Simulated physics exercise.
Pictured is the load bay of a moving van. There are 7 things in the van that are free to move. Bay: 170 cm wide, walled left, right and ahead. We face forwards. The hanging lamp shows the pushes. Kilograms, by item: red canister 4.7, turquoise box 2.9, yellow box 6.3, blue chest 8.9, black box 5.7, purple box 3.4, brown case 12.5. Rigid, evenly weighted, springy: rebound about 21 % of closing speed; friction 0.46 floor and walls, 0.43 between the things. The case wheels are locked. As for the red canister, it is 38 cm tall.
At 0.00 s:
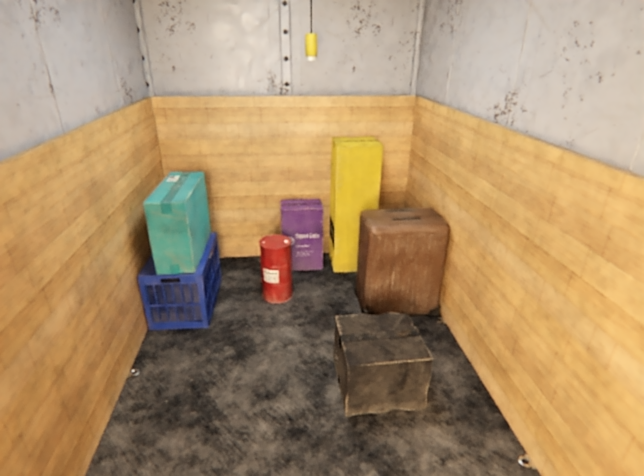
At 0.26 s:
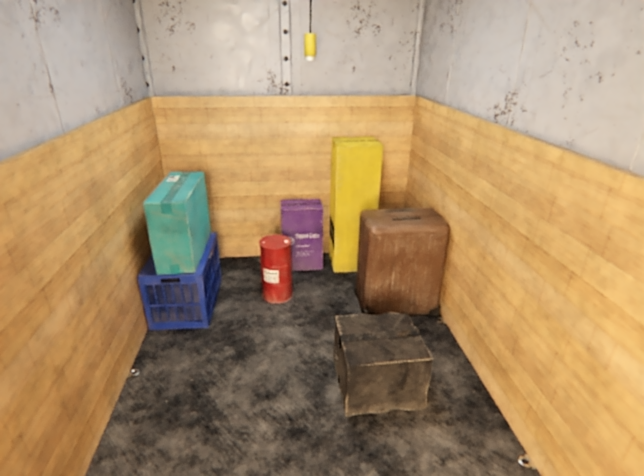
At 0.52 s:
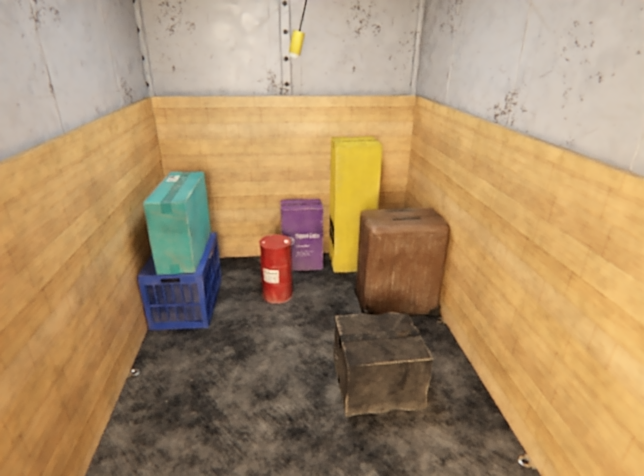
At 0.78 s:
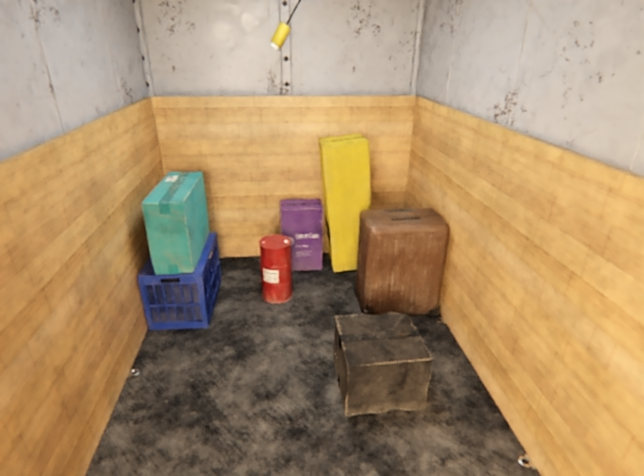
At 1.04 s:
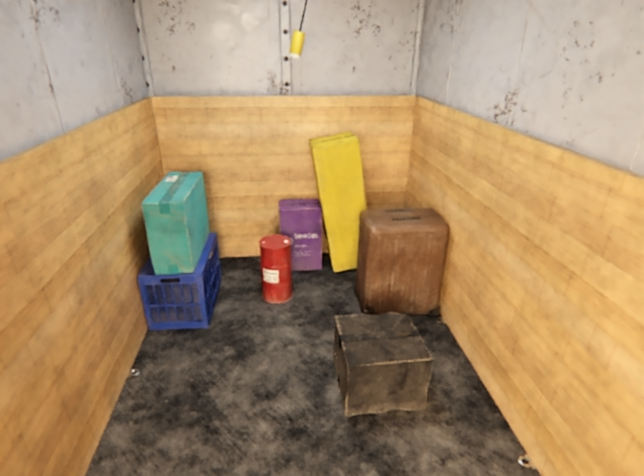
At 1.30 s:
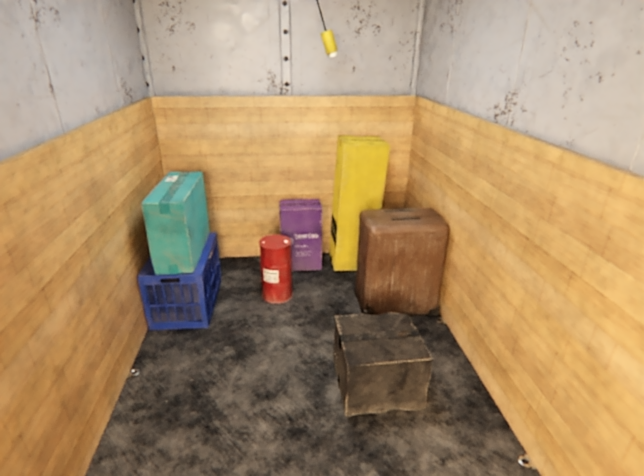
In the video, boxes, a red canister and a brown case stand in a van's load bay as a hanging yellow lamp swings left, then right; the tall yellow box leans left, then rocks back upright while the rest stay still.
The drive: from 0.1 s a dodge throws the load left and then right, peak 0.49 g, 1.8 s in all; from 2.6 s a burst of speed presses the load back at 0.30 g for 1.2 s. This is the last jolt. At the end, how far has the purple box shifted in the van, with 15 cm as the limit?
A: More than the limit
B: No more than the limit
The answer is B.
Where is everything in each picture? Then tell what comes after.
No push; purple box (302, 235); red canister (276, 269), in the first picture.
Push 0.17 g left; yellow box (353, 206); blue chest (185, 278), in the second picture.
Push 0.46 g left; black box (378, 360); brown case (399, 263), in the third picture.
Push 0.24 g left; yellow box (347, 204) leaning 6°; red canister (276, 269), in the fourth picture.
Push 0.04 g right; yellow box (342, 204) leaning 10°; blue chest (185, 278), in the fifth picture.
Push 0.33 g right; purple box (301, 235); black box (378, 360), in the sixth picture.
After 1.50 s, push 0.44 g right; yellow box leaning 18°.
After 4.20 s, no push; yellow box leaning 14°.
After 4.90 s, no push; yellow box leaning 6°.
After 6.00 s, no push; yellow box slid 3 cm.
At rest (7.6 s), all 7 in place, give or take 15 cm. In the last view, purple box near (301, 235).
